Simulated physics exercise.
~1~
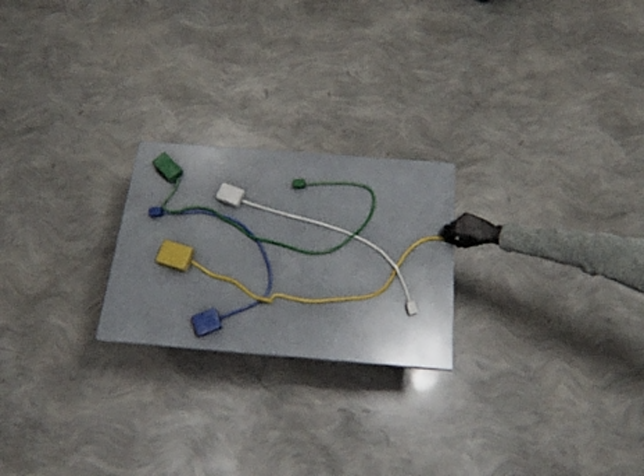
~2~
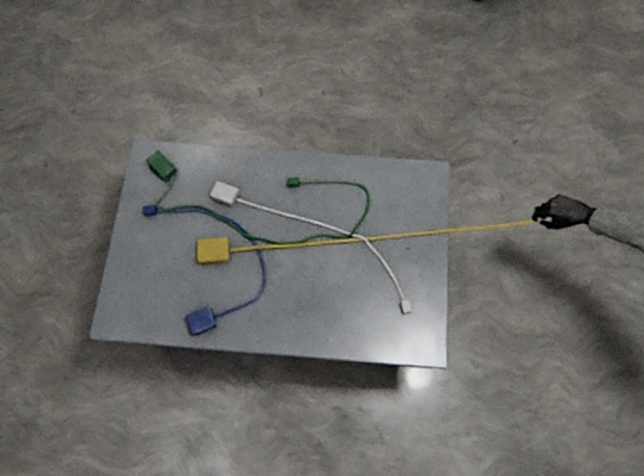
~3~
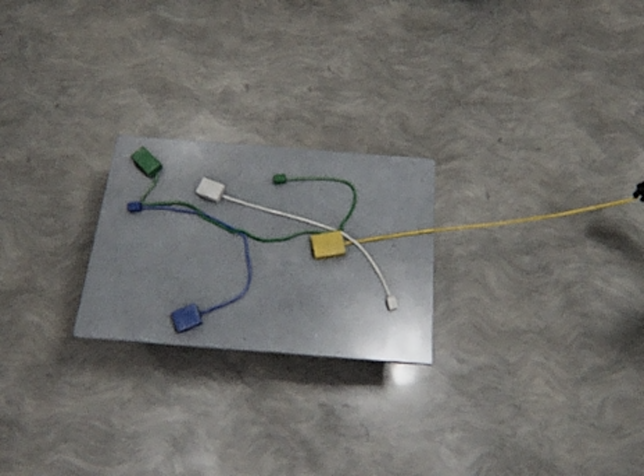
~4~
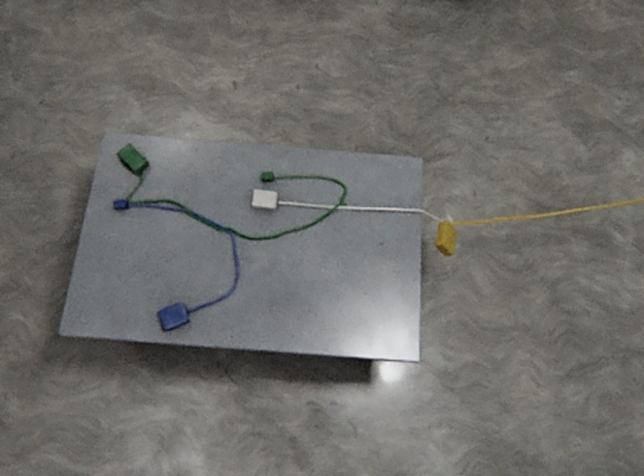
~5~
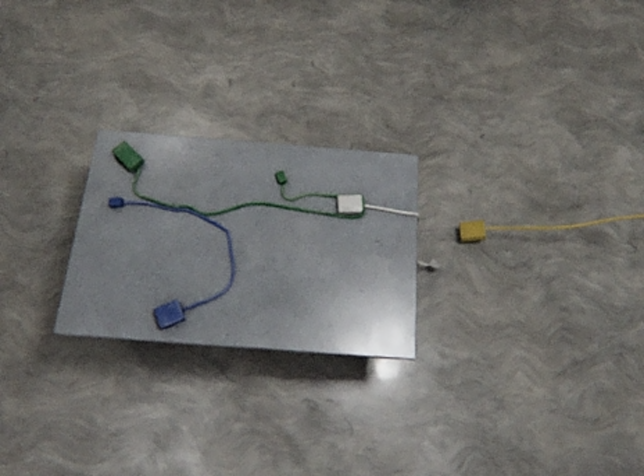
The video shows a gloved hand pulling a yellow lead rightward off a table of tangled leads, dragging its block charger over the edge; the white charger slides right, its plug ending up past the edge, while the blue and green chargers stay put.
